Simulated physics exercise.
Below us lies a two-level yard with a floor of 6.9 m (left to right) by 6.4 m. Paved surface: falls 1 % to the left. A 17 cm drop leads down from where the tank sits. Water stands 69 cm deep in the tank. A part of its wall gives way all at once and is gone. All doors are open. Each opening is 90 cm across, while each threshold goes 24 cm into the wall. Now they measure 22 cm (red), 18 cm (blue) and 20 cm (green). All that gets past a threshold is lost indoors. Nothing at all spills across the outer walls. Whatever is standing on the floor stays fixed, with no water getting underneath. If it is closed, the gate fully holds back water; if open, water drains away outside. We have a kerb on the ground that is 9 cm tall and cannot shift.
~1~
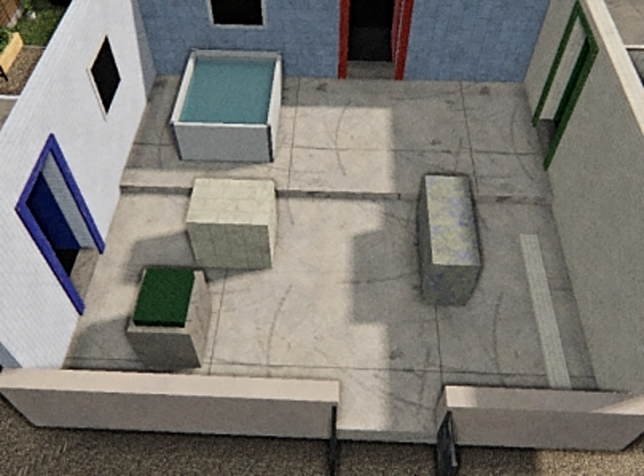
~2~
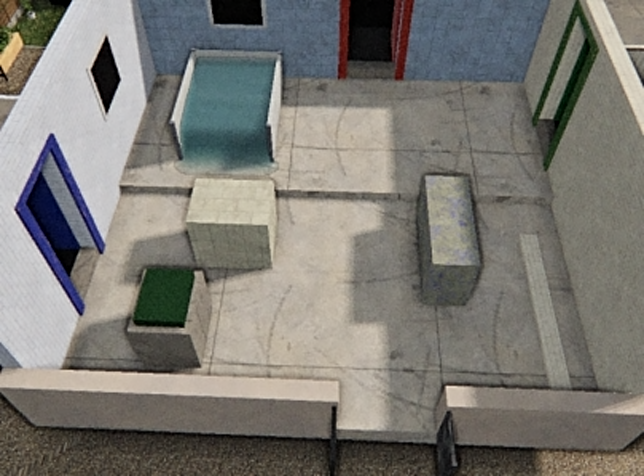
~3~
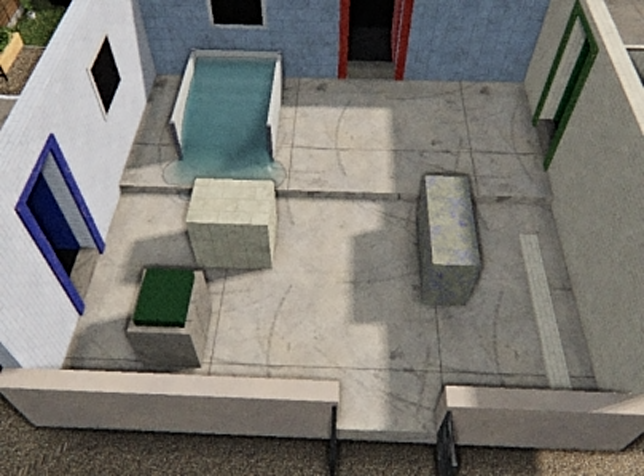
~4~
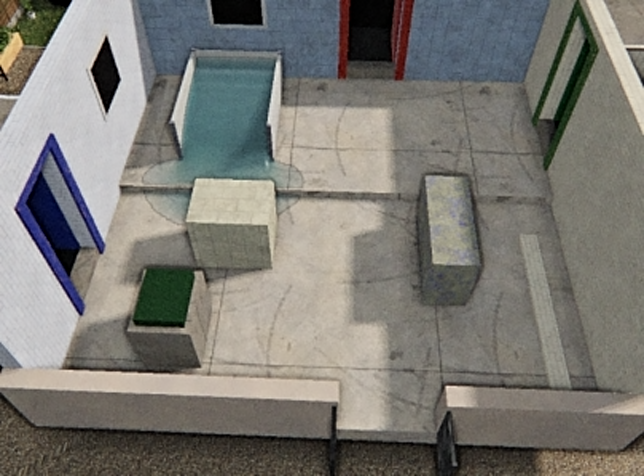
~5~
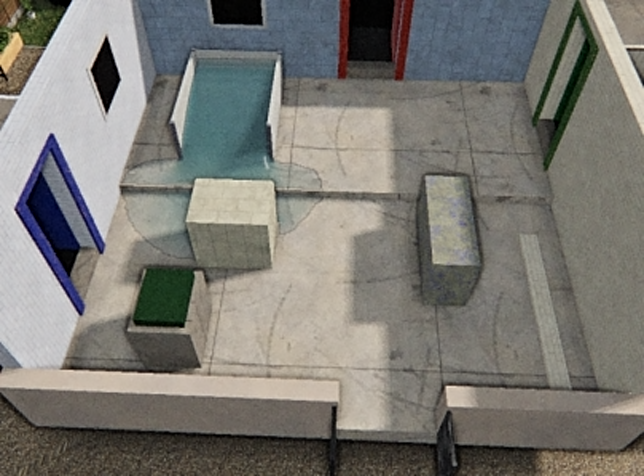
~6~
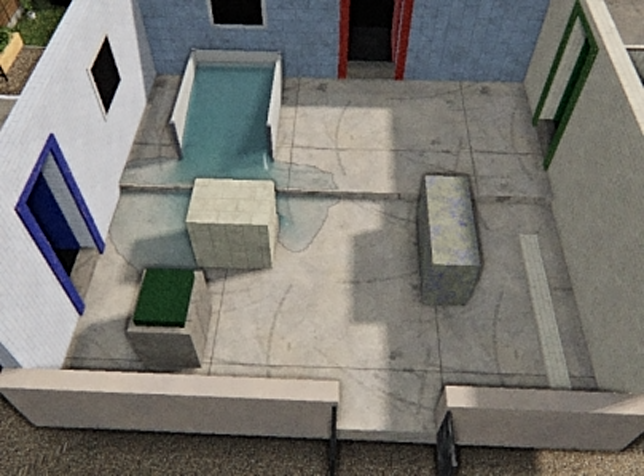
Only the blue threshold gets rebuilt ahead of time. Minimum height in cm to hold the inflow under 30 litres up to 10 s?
Roughly 16 cm.
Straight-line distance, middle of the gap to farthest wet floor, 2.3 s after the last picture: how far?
About 5.8 metres out.
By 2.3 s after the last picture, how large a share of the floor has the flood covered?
Wet share: Near 45 %.
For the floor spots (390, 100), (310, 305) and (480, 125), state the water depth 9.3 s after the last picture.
0, 6 and 0 cm, respectively.
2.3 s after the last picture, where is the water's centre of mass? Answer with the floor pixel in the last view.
The centre of all the water is around (237, 241).
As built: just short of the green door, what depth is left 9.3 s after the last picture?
It comes to about 0.0 centimetres deep.
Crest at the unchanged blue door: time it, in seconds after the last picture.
I'd say near 1.0 seconds.
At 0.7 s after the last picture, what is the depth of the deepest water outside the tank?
I'd put it near 46 cm.
Then, 0.7 s after the last picture water covers 25 % of the floor, deepest (46 cm) near (229, 217); 22 cm at the blue door, 0 litres in over its 18 cm threshold.
Then, 2.3 s after the last picture water covers 45 % of the floor, deepest (32 cm) near (81, 399); 16 cm at the blue door, 17 litres in over its 18 cm threshold.
Then, 9.3 s after the last picture water covers 55 % of the floor, deepest (12 cm) near (121, 196); 9 cm at the blue door, 18 litres in over its 18 cm threshold.
At the blue door as built, the water peaked near 26 cm, 0.9 s after the last picture.
With a threshold of 13.5 cm, 44 litres would have come in within the 10 s; with 18.5 cm, 16 litres. So under 30 litres takes about 16 cm.
